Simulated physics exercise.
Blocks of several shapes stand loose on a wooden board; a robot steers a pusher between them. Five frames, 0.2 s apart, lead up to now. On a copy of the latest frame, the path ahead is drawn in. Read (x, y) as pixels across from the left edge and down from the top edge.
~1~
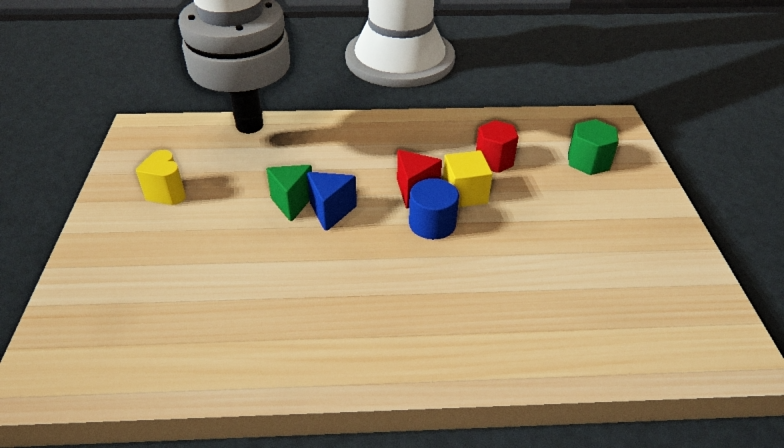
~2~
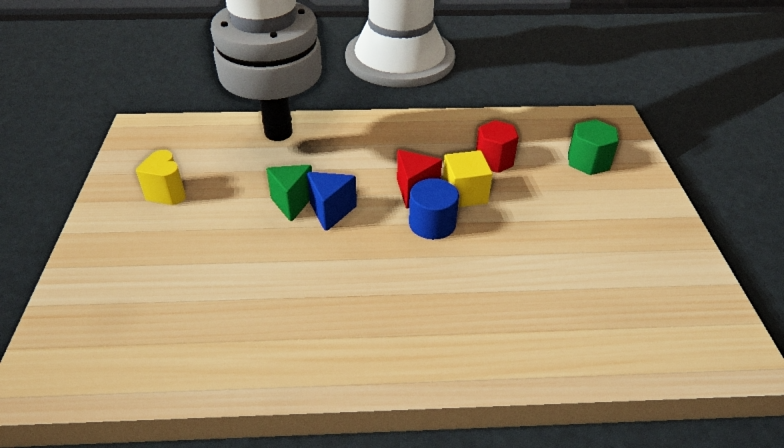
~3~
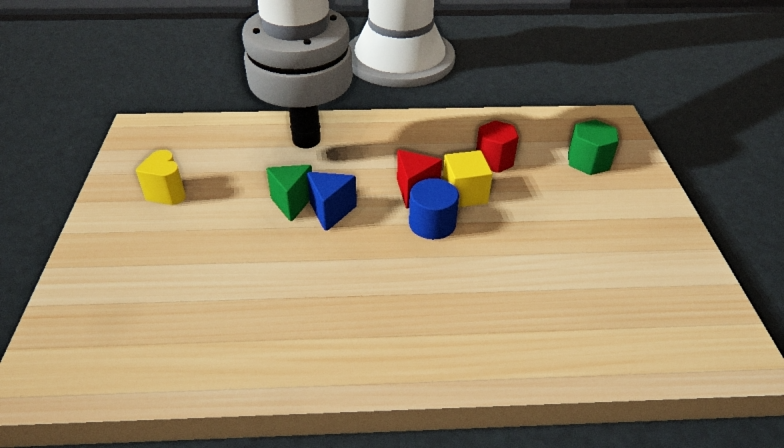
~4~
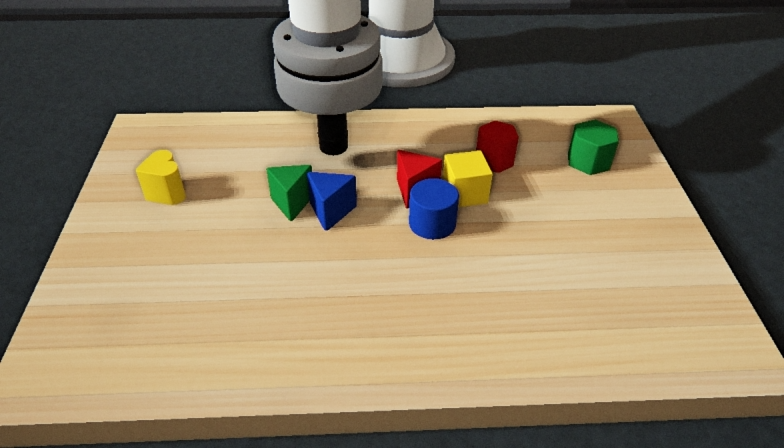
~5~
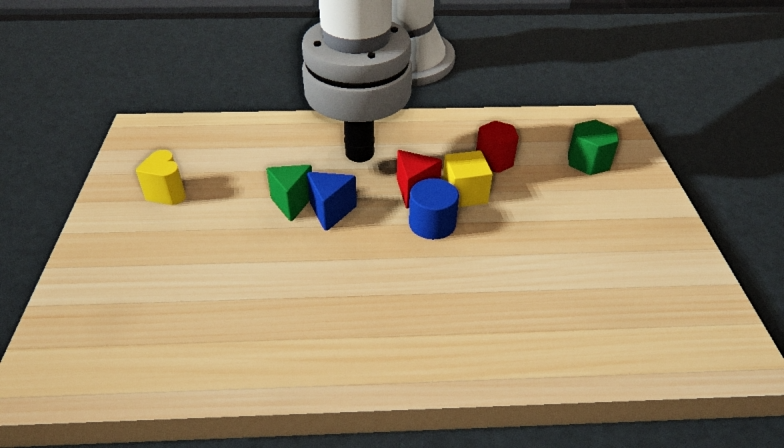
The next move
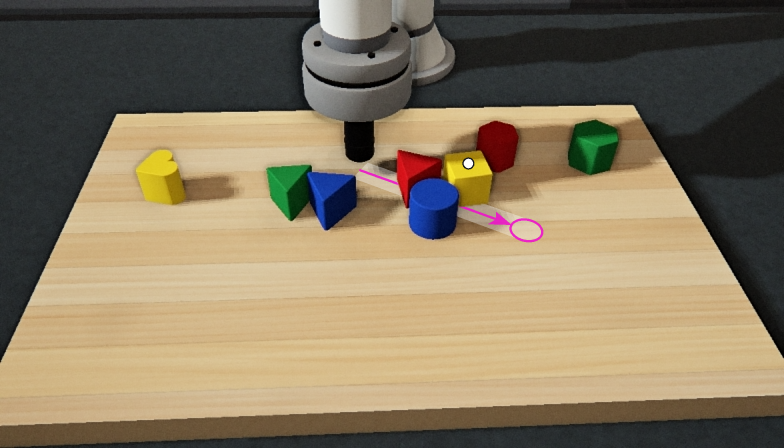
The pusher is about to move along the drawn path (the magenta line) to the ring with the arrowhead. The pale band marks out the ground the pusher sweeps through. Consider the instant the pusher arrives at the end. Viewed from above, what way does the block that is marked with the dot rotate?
Looking down, it rotates anti-clockwise.
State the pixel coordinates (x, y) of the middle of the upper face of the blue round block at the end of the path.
Its top centre lands on (453, 211).
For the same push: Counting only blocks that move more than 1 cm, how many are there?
Blocks displaced: At least 3.
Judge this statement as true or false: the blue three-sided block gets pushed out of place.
That claim is false.
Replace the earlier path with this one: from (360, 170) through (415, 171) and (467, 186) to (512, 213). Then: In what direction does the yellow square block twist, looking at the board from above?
Clockwise from above.
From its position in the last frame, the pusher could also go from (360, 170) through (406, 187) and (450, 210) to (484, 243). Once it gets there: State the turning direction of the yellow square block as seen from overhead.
Looking down, it rotates anti-clockwise.
The drawn path runs from (360, 170) to (526, 230); the dot is on the yellow square block.
The first path, step by step. One third of the way, pusher (413, 173); red three-sided block (437, 171), turned 45° clockwise; blue round block (437, 196).
Two thirds of the way, pusher (469, 193); red three-sided block (498, 191), turned 40° clockwise; blue round block (453, 211); yellow square block (514, 169), turned 30° anticlockwise.
At the end, pusher (530, 214); blue three-sided block not moved; red three-sided block (565, 209), turned 25° clockwise; blue round block (453, 211); yellow square block (520, 169), turned 50° anticlockwise.
